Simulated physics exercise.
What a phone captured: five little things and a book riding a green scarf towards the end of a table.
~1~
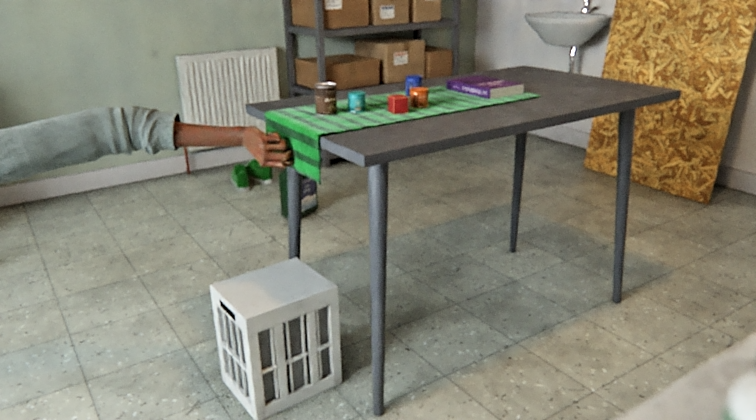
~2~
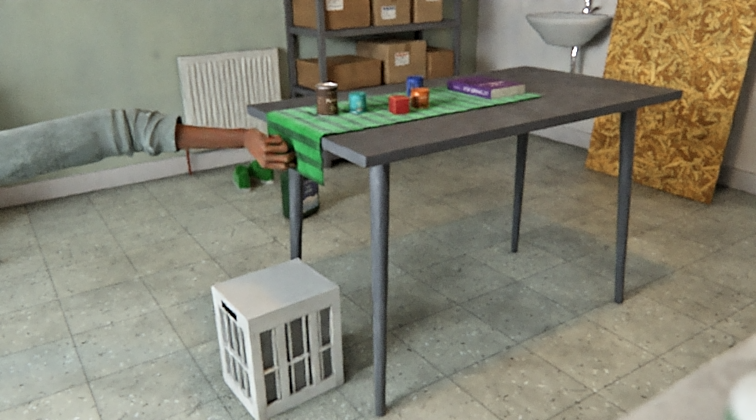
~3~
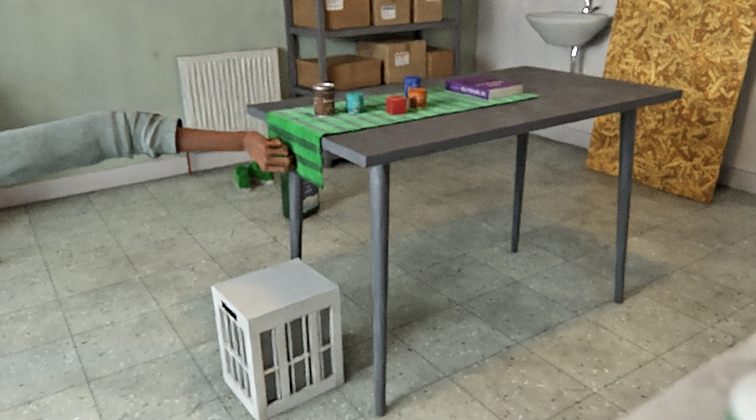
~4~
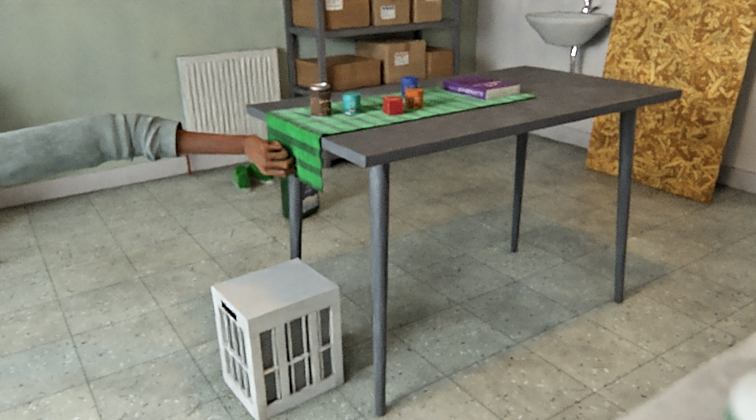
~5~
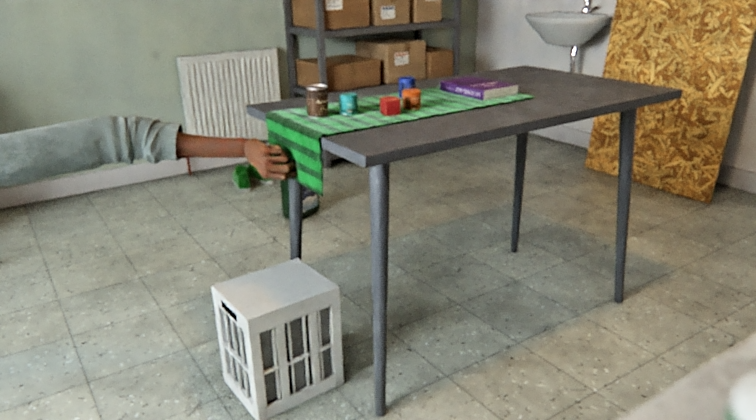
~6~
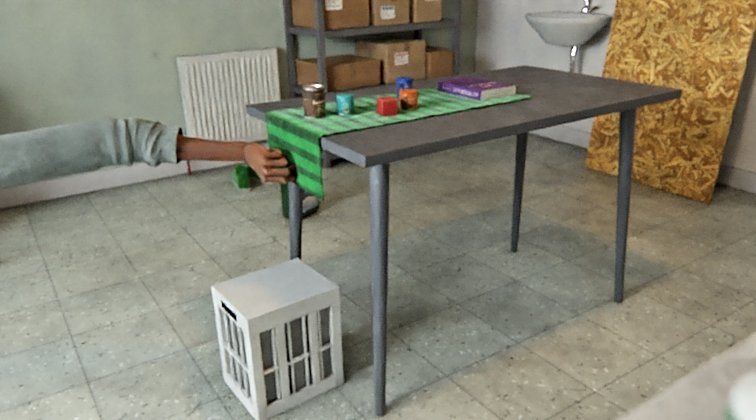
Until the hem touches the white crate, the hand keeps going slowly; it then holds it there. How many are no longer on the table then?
The count of things that fall is three.
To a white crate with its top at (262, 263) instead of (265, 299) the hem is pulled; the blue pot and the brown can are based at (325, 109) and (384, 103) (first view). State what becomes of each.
As for the blue pot, it leaves the top; as for the brown can, it stays in place.
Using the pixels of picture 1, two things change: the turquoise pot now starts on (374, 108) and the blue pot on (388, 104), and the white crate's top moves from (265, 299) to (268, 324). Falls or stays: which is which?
Result - the turquoise pot comes off, and the blue pot comes off.
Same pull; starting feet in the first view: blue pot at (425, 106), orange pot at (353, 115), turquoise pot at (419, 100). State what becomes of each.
I reckon the blue pot hangs on, the orange pot takes a fall and the turquoise pot hangs on.
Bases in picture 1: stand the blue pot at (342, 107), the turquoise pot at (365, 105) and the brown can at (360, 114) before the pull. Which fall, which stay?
Start with the blue pot, which is lost; next the turquoise pot, which is lost; last the brown can, which is lost.
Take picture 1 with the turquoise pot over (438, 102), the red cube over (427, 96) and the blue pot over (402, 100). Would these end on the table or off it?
Outcome: The turquoise pot is still in place, the red cube is still in place, the blue pot is still in place.
Soon after, hem near (297, 222); brown can gone.
After that, hem near (298, 262); brown can and turquoise pot gone.
And then, hem on the crate; brown can, turquoise pot and red cube gone.
In the end, hem on the crate; brown can, turquoise pot and red cube gone. The answer is three.
